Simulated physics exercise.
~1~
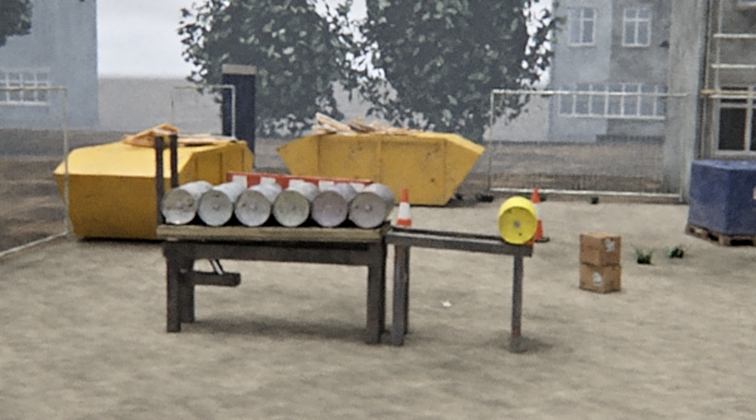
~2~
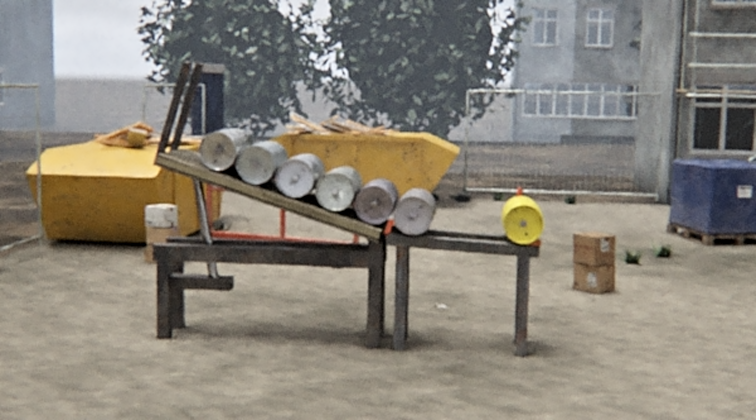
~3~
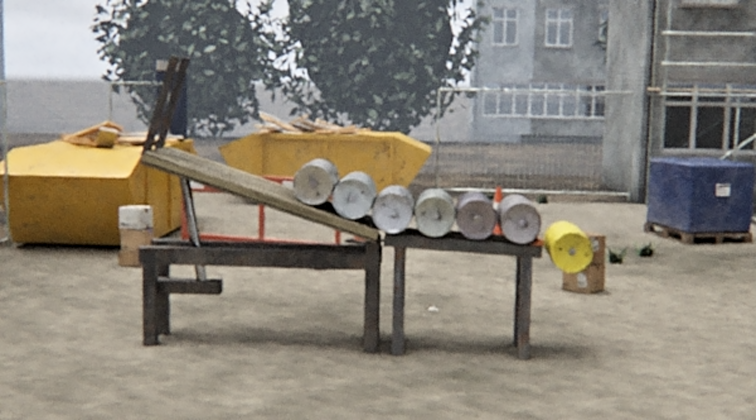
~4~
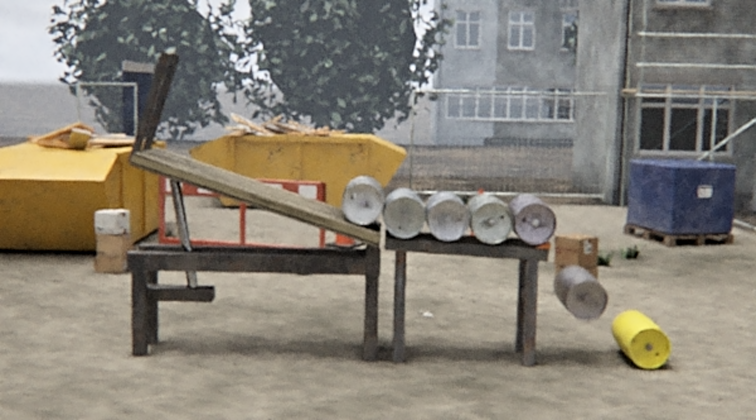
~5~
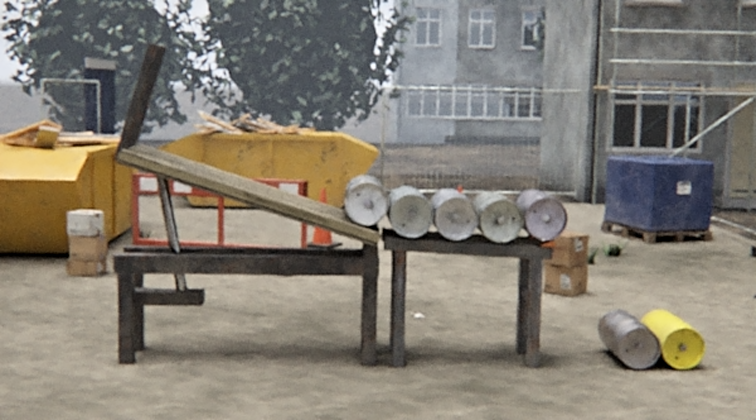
The clip shows six grey kegs on a deck that tilts up at its left edge, sending them rolling right onto a rack where they push a yellow keg off the far end. One grey keg follows, and both lie on the ground while five stay lined up above.
